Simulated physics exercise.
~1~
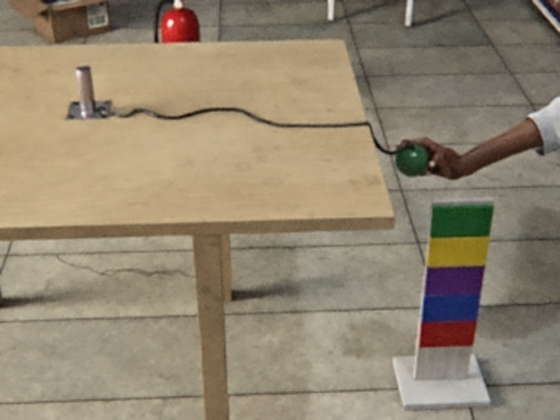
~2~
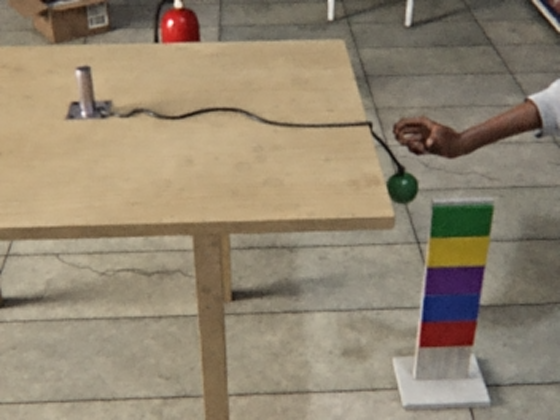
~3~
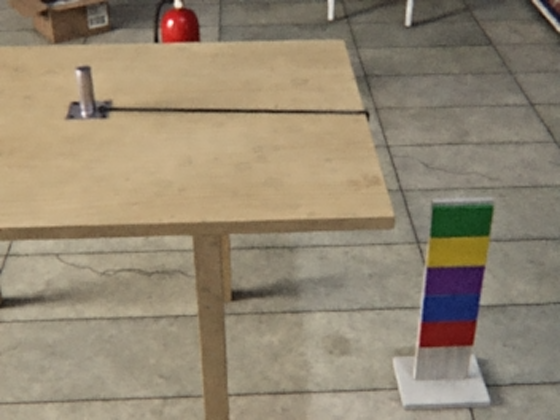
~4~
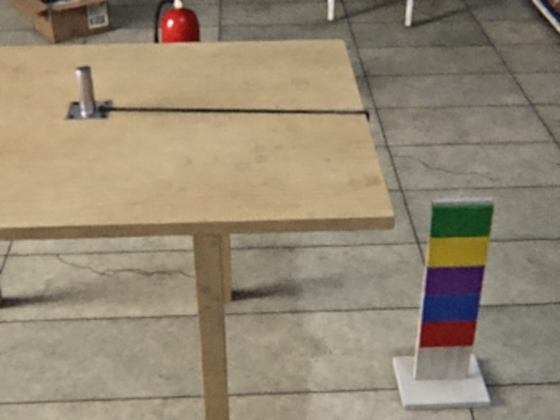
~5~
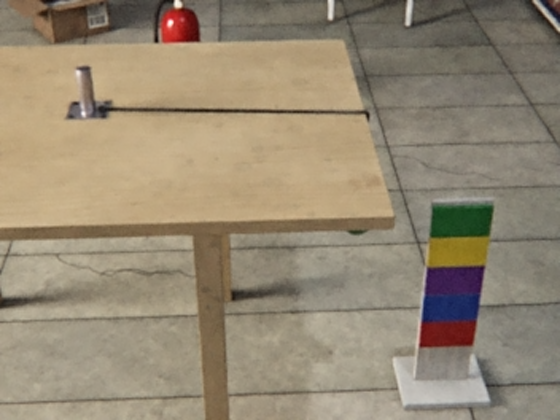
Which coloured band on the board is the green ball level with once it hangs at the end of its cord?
It hangs level with the green band at the top of the board, with just a sliver of it showing below the table edge.
